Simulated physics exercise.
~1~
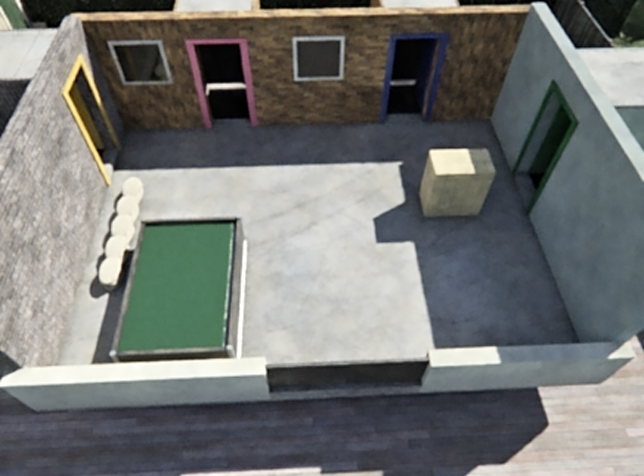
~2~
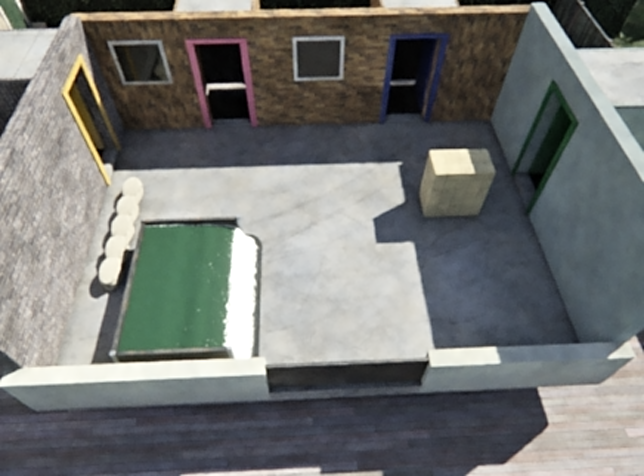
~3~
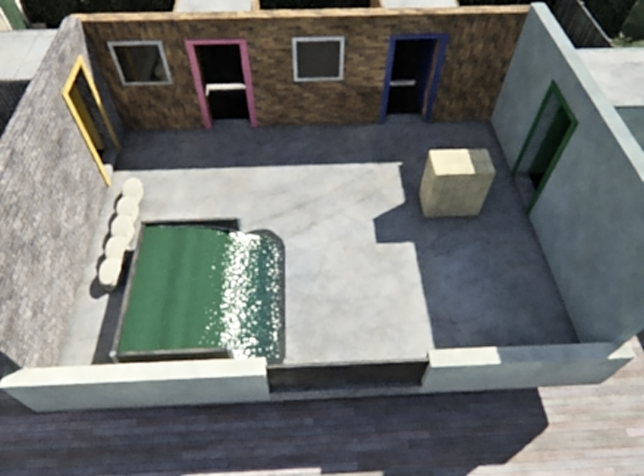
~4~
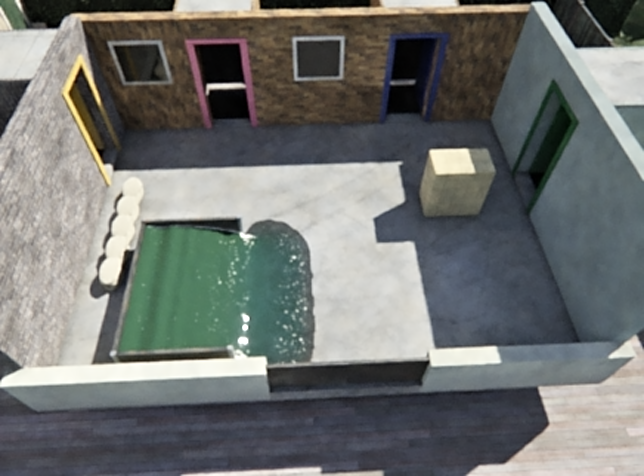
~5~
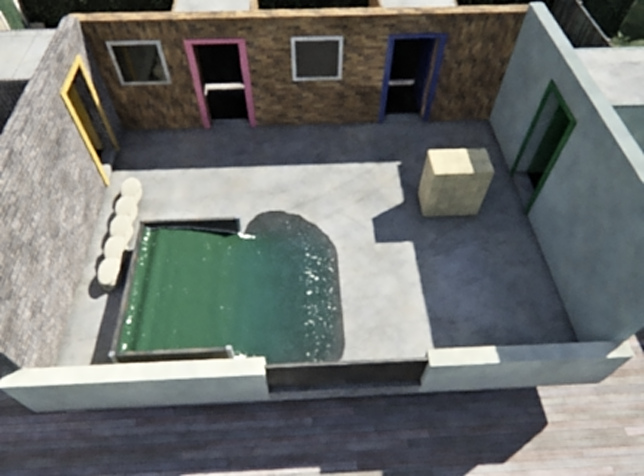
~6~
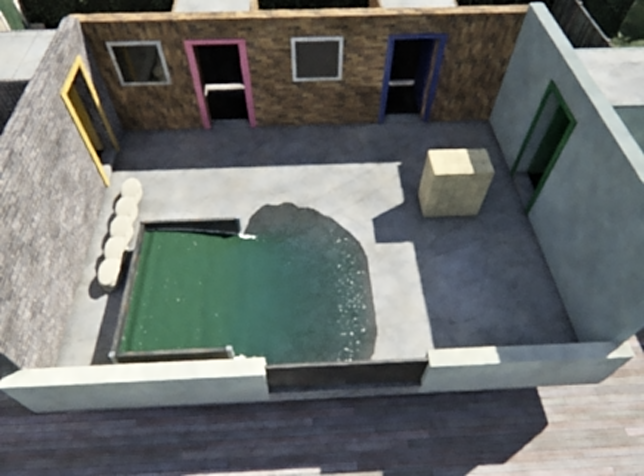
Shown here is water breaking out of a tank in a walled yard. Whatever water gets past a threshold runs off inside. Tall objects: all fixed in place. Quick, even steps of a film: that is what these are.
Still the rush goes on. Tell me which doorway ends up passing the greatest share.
That would be the blue doorway.
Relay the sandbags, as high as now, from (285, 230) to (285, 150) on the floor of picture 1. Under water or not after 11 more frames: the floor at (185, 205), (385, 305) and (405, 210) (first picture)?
First spot unwetted, second spot swamped, third spot swamped.
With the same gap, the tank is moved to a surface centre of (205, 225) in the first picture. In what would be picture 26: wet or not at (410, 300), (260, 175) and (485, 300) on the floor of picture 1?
Result, in order: Affected; unaffected; affected.
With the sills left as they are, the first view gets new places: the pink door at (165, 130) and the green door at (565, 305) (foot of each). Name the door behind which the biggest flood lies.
I'd go with the one in green.
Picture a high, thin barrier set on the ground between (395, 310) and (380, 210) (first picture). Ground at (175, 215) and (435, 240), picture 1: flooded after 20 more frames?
Taking the two points in order, the first is spared and the second is spared.
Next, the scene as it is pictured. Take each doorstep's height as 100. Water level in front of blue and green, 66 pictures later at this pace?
Approx. 130 % then 40 %.
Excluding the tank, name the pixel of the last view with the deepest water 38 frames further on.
It should be deepest at about (493, 143).
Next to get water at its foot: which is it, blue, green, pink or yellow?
The door marked green.
A moment on, water covers 35 % of the floor; yellow door not reached, blue door not reached, pink door not reached, green door not reached.
Next, water covers 45 % of the floor; yellow door not reached, blue door not reached, pink door not reached, green door not reached.
Then, water covers 55 % of the floor; yellow door not reached, blue door not reached, pink door not reached, green door wet at the sill, nothing in.
Later, water covers 60 % of the floor; yellow door not reached, blue door some in, pink door not reached, green door wet at the sill, nothing in.
In the end, water covers 85 % of the floor; yellow door not reached, blue door some in, pink door wet at the sill, nothing in, green door wet at the sill, nothing in; the blue door has let in the most.
